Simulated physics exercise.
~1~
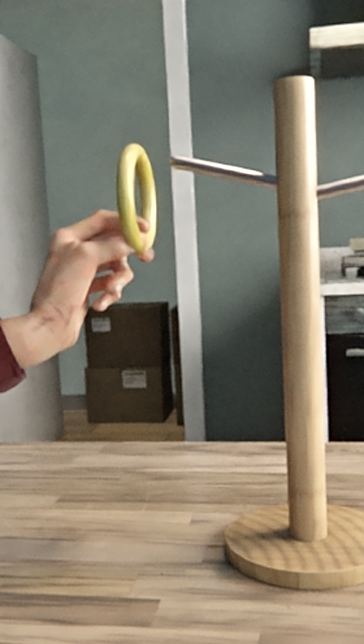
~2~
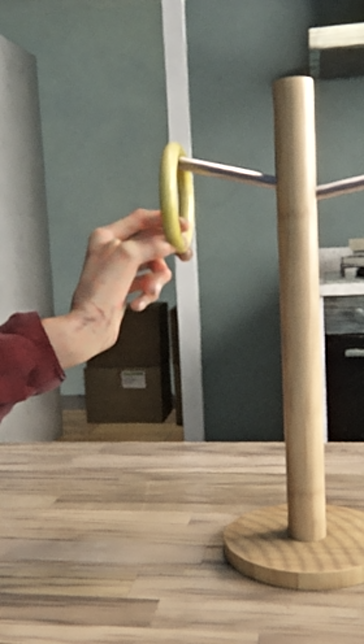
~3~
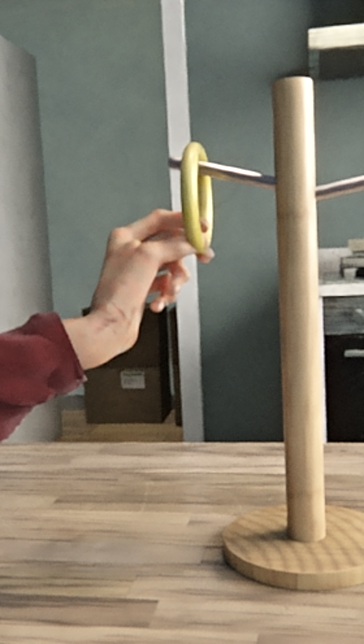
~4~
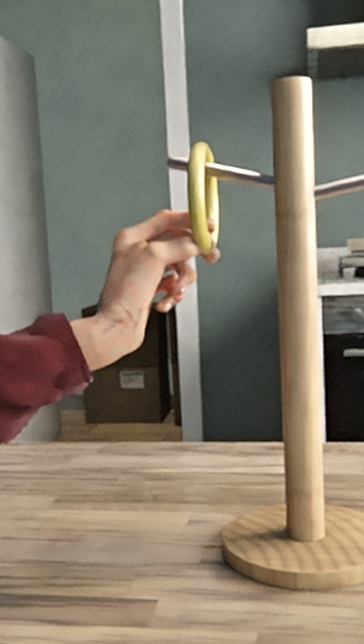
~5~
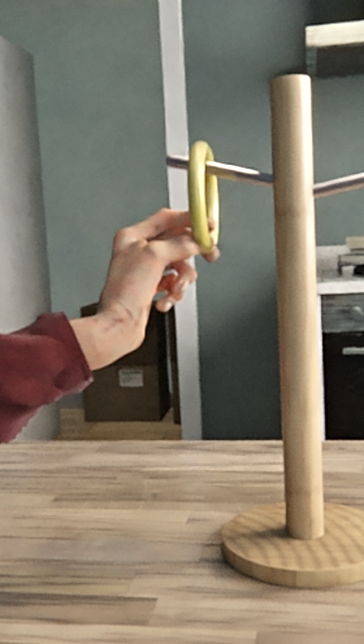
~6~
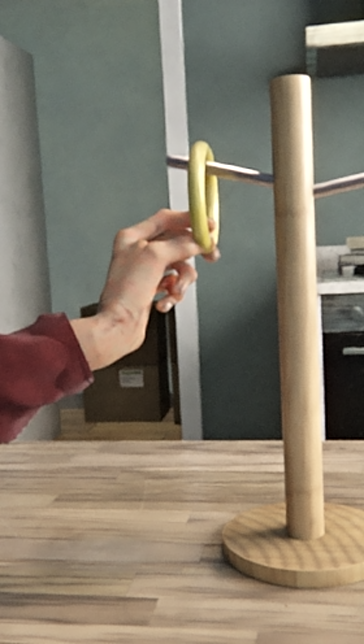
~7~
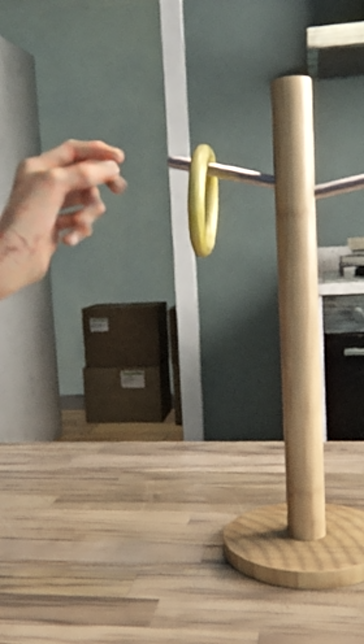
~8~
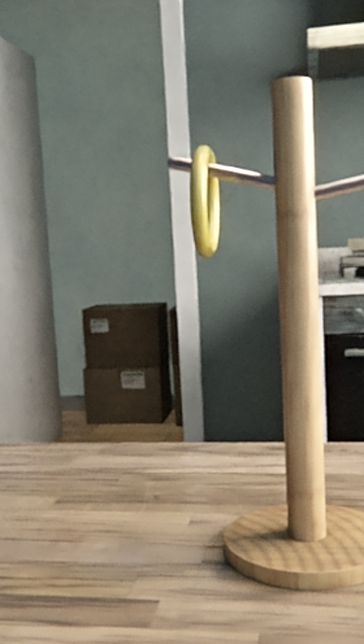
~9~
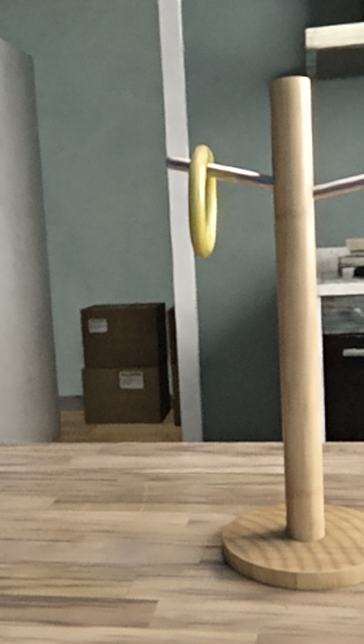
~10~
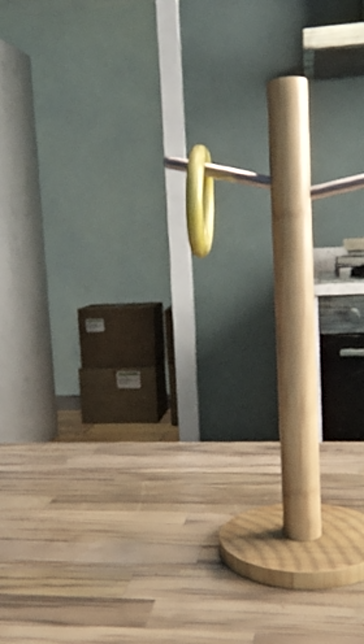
In a room with a wooden tabletop, a hand moves a yellow ring rightward onto the left metal peg of an upright wooden stand, holds it there briefly, then lets go and withdraws left out of view, leaving the ring hanging on the peg.
